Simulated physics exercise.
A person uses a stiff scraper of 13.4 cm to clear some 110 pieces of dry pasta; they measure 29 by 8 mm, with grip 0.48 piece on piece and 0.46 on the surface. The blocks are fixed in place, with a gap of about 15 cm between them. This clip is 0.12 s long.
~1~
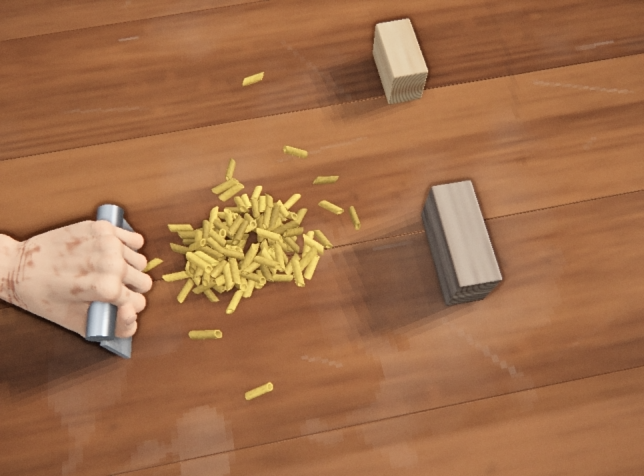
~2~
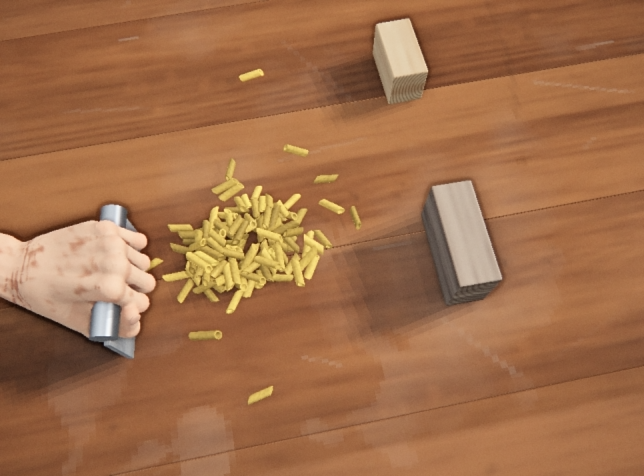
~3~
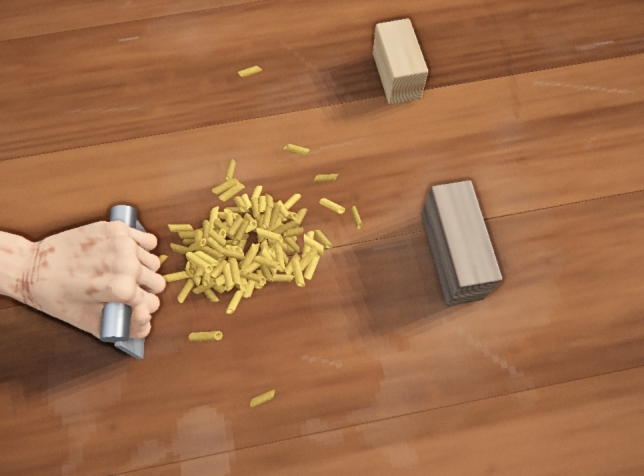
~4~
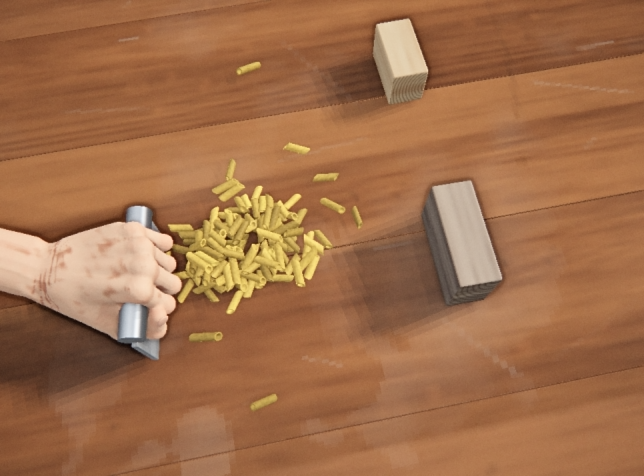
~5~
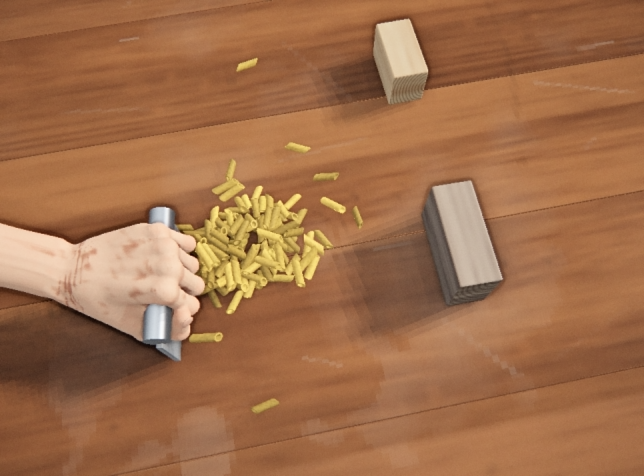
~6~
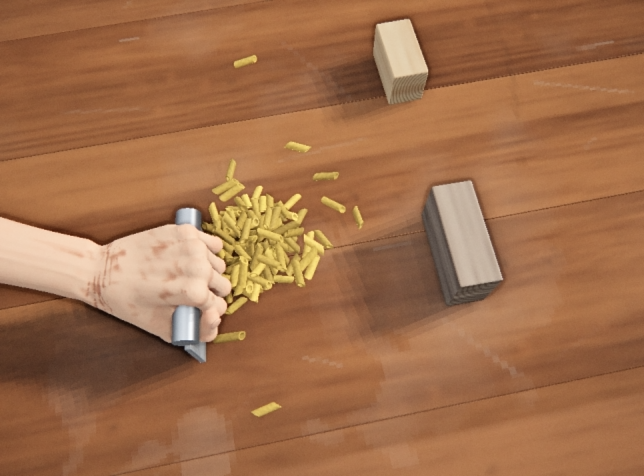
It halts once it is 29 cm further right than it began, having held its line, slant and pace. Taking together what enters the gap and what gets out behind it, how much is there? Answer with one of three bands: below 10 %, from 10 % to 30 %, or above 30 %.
Below 10 %.
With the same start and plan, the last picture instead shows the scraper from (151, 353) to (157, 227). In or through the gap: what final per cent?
Through the gap: 0 per cent.
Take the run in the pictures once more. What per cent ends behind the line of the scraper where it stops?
I'd put it close to 50 per cent.
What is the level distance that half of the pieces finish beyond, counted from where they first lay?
Around 14 centimetres.
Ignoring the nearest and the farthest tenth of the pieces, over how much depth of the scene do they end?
It works out at some 26 centimetres.
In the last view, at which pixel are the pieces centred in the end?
I'd put it somewhere close to (407, 223).
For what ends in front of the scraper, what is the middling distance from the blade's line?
Roughly 2 cm ahead of the line.
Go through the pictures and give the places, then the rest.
In the first picture, scraper from (109, 344) to (118, 219); moved 0.0 cm; 0 pieces shifted; middle of the spill at (240, 233); block at (465, 232); block at (401, 47).
In the second picture, scraper from (112, 344) to (122, 219); moved 0.3 cm; 1 pieces shifted; middle of the spill at (240, 233).
In the third picture, scraper from (123, 344) to (131, 220); moved 1.3 cm; 3 pieces shifted; middle of the spill at (240, 233).
In the fourth picture, scraper from (139, 345) to (146, 221); moved 2.8 cm; 4 pieces shifted; middle of the spill at (240, 233).
In the fifth picture, scraper from (163, 346) to (168, 222); moved 5.0 cm; 18 pieces shifted; middle of the spill at (241, 233).
In the sixth picture, scraper from (191, 348) to (194, 223); moved 7.6 cm; 63 pieces shifted; middle of the spill at (250, 249); block at (466, 232); block at (402, 48).
Then, 0.17 s after the last picture, scraper 25 cm from its start, spill 18 cm wide; round the near block 5 %, held up before the blocks 90 %.
Then, 0.33 s after the last picture, scraper 30 cm from its start, spill 26 cm wide; in or through the gap 5 %, round the near block 20 %, held up before the blocks 75 %.
Then, 0.47 s after the last picture, scraper 30 cm from its start, spill 29 cm wide; in or through the gap 5 %, round the near block 20 %, held up before the blocks 75 %.
In the end, in or through the gap 5 %, round the near block 20 %, round the far block 0 %, held up before the blocks 75 %.
